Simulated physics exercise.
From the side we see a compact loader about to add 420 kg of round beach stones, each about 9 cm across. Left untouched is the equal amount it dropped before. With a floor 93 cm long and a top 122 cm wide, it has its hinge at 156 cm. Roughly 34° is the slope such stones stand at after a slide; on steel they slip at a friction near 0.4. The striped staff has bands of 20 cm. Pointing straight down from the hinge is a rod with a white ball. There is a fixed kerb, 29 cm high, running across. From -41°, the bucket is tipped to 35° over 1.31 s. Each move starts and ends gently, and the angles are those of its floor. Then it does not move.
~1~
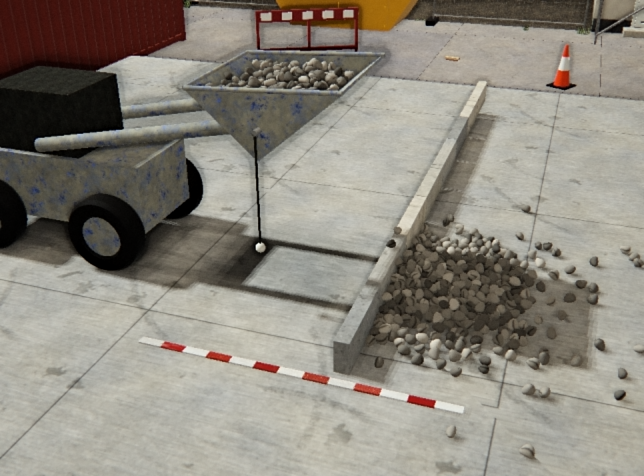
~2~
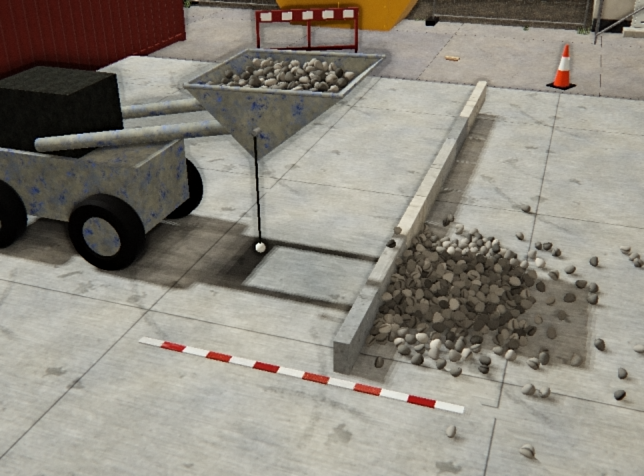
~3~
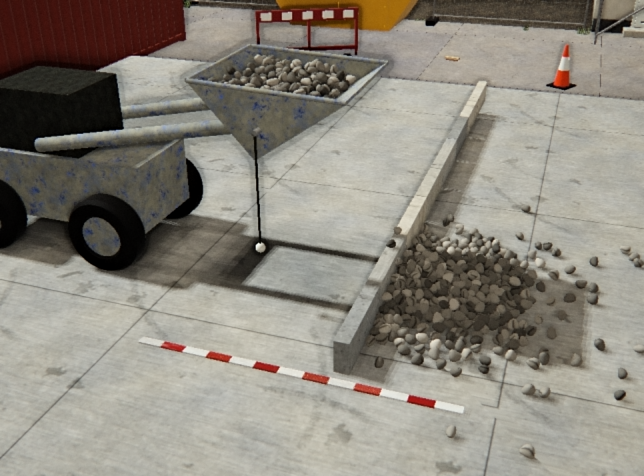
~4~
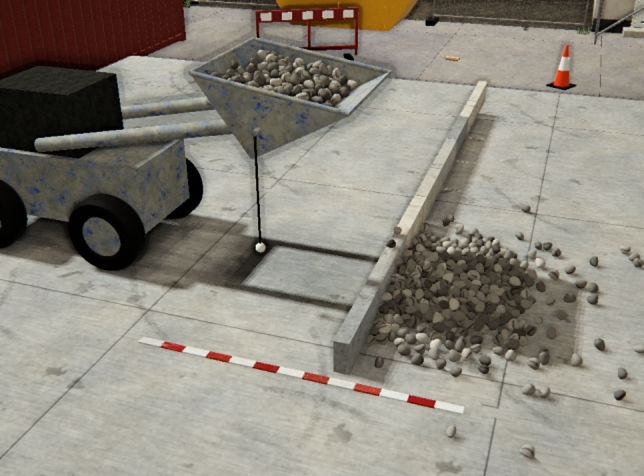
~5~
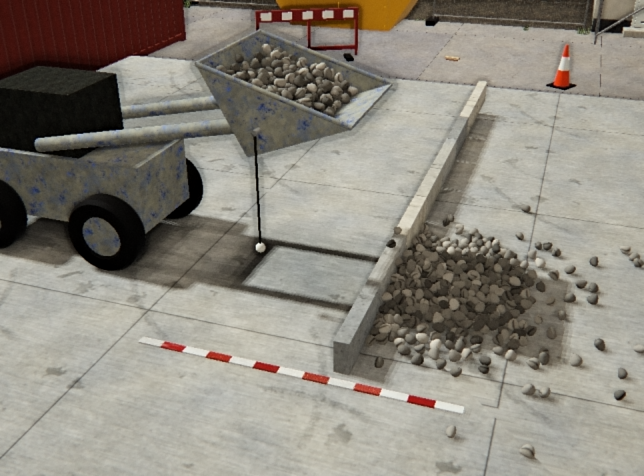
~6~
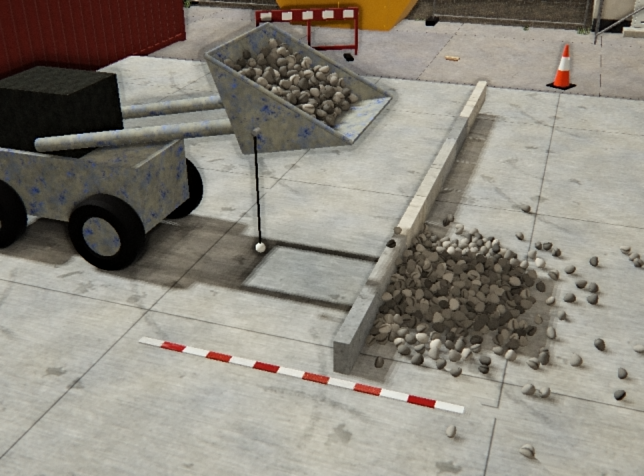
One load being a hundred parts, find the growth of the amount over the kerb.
A growth of about 67 parts in a hundred.
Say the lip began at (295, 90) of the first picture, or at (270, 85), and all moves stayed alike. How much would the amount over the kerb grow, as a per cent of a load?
Around 5 percent, then around 0 percent.
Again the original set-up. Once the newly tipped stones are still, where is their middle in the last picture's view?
They come to rest centred about (419, 277).
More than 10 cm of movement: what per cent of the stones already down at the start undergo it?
Close to 10 in a hundred of them.
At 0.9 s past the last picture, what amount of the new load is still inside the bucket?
About 60 percent is still in there.
Then, 0.4 s after the last picture the floor is at 23°; in per cent of one load, 100 in the bucket, 99 over the kerb; the foremost stones are past the picture's edge.
Then, 0.9 s after the last picture the floor is at 35°; in per cent of one load, 61 in the bucket, 39 on this side of the kerb, 100 over the kerb; the foremost stones are past the picture's edge.
Then, 1.2 s after the last picture the floor is at 35°; in per cent of one load, 16 in the bucket, 49 on this side of the kerb, 135 over the kerb; the foremost stones are past the picture's edge.
Then, 4.0 s after the last picture the floor is at 35°; in per cent of one load, 0 in the bucket, 33 on this side of the kerb, 167 over the kerb; the foremost stones are past the picture's edge. Net gain over the kerb, 67.
